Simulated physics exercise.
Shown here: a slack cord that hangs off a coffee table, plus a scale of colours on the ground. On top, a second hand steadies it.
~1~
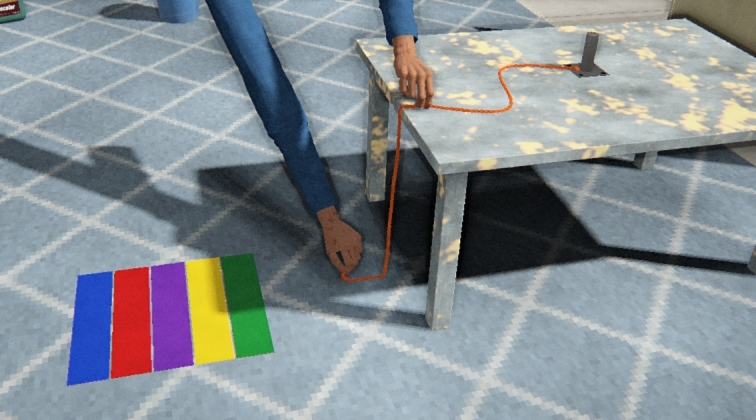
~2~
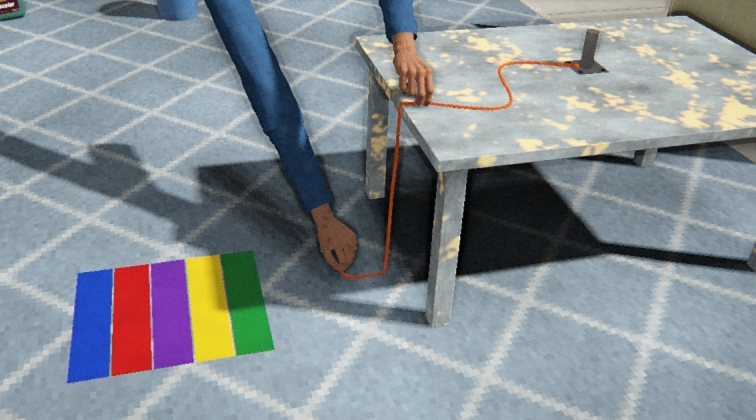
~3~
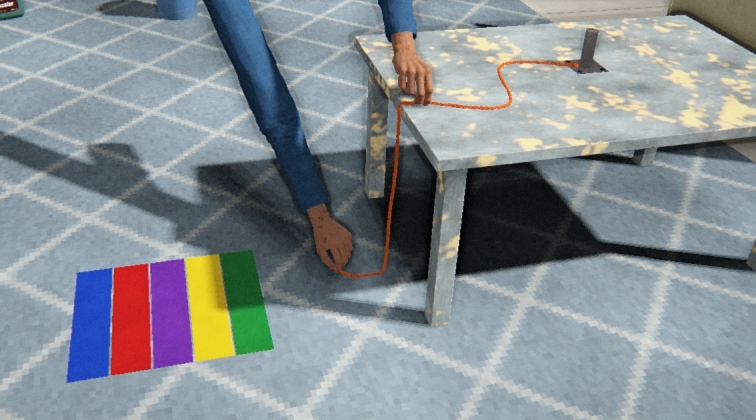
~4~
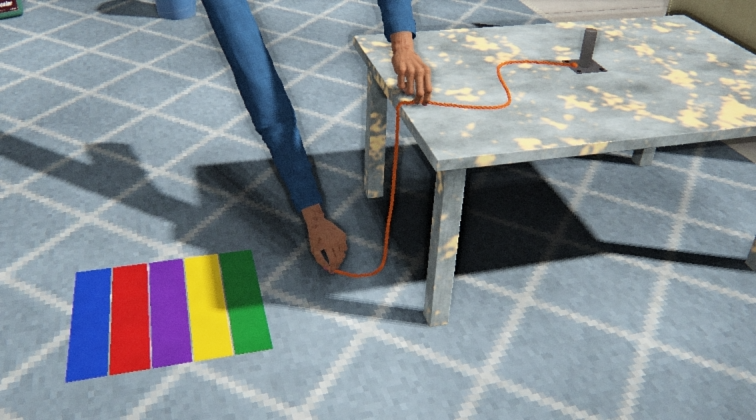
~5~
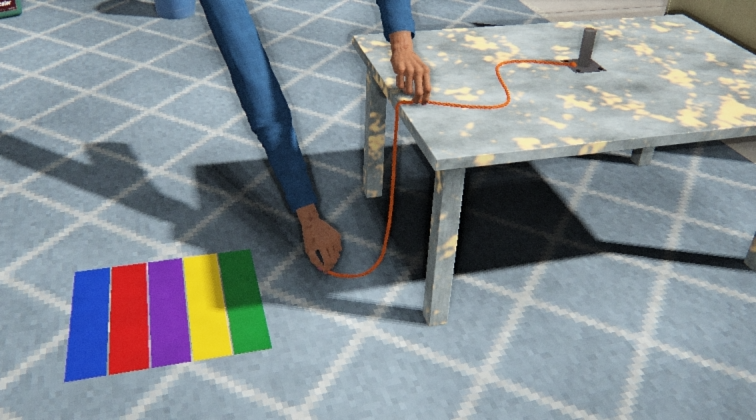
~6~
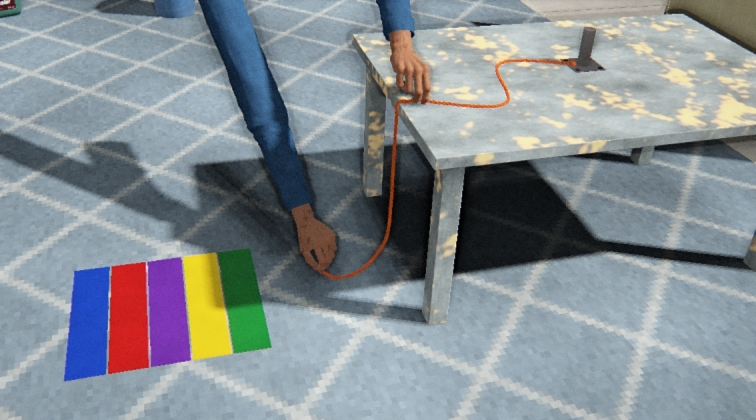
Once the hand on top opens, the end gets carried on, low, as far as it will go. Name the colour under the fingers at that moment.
Red.
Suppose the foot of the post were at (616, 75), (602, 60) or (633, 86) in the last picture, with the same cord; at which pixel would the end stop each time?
First close to (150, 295), next close to (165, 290), last close to (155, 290).
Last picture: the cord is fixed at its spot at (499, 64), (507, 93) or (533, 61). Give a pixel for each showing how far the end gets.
First try around (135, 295), second around (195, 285), third around (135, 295).
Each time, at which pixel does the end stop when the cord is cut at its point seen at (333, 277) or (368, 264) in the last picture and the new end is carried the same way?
First (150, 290), then (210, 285).
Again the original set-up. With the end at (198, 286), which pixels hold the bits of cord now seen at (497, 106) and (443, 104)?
The two spots arrive at (414, 94) and (385, 127).
Soon after, end near (198, 286); over yellow.
After that, end near (152, 292); over purple.
At the stop, end near (125, 296); over red. Over red.
